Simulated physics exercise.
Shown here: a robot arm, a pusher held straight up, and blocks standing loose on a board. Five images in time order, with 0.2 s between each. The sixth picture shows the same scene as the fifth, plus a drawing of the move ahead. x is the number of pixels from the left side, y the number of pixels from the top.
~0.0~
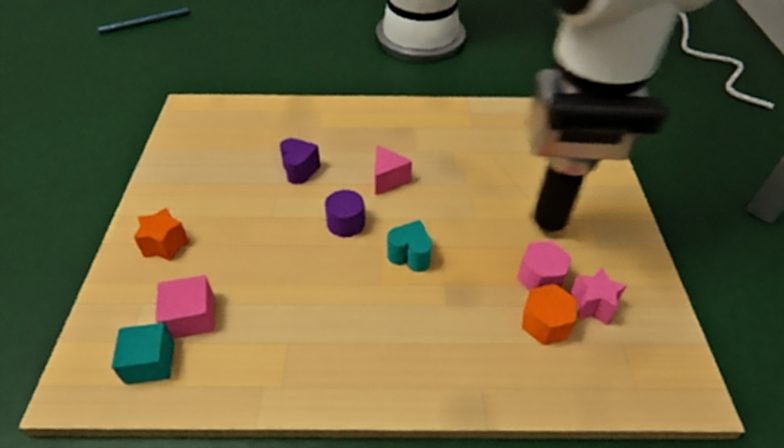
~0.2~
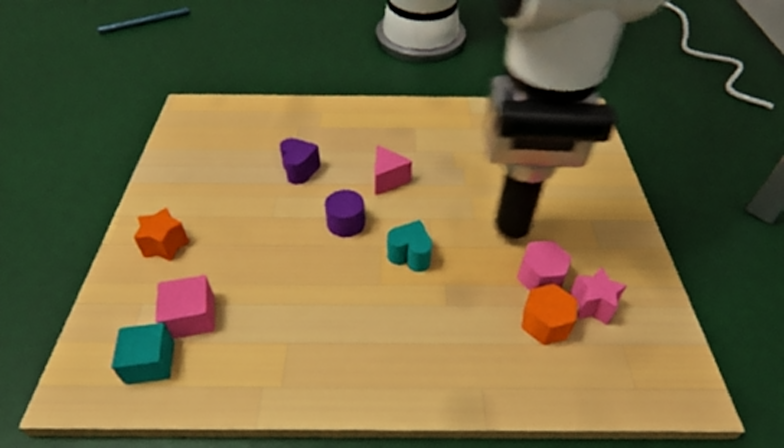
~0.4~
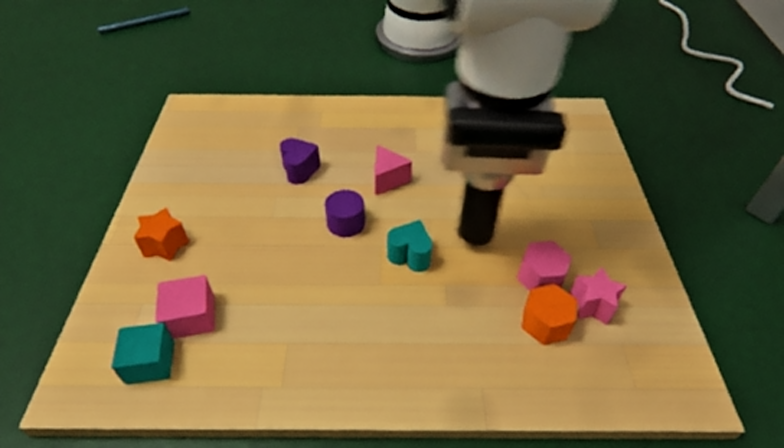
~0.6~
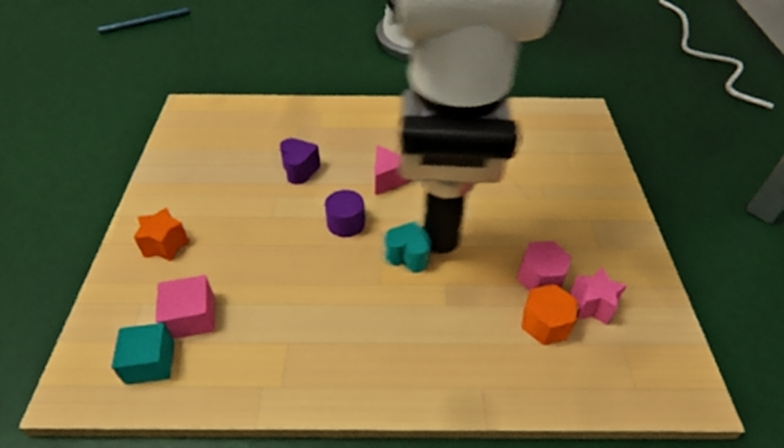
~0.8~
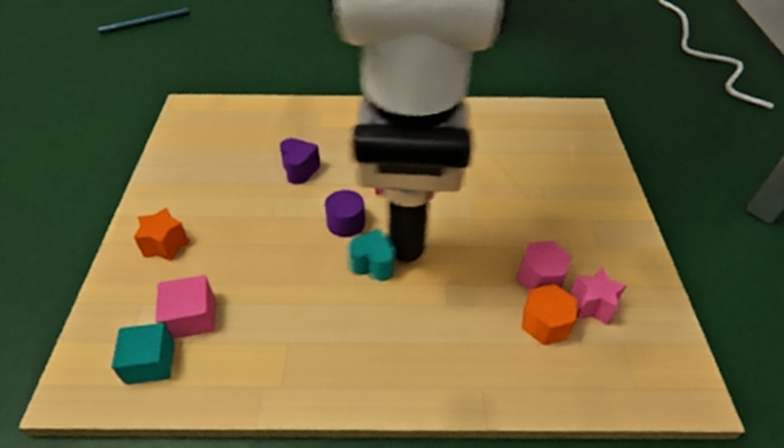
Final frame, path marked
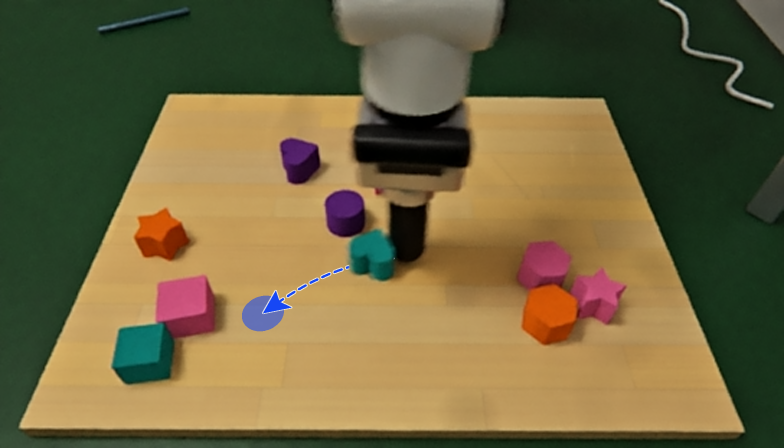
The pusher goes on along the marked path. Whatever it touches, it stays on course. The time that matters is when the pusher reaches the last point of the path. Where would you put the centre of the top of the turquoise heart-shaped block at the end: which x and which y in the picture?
If I read the scene right, the answer is (218, 288).
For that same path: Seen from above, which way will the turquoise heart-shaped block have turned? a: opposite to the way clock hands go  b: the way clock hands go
Correct choice: B.
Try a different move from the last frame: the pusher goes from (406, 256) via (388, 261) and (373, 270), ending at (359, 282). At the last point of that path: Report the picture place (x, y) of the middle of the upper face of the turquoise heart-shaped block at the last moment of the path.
(318, 264)
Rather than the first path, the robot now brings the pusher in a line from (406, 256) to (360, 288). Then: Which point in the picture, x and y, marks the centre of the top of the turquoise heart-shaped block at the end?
I expect it at (319, 264).
The line goes from (406, 256) through (357, 265) and (309, 284) to (263, 313).
On the path given first. One third of the way, pusher (356, 257); turquoise heart-shaped block (319, 257).
Two thirds of the way, pusher (307, 276); turquoise heart-shaped block (266, 273).
At the end, pusher (261, 305); pink square block (174, 297); purple circular block unmoved; turquoise heart-shaped block (218, 288), turned 45° clockwise.
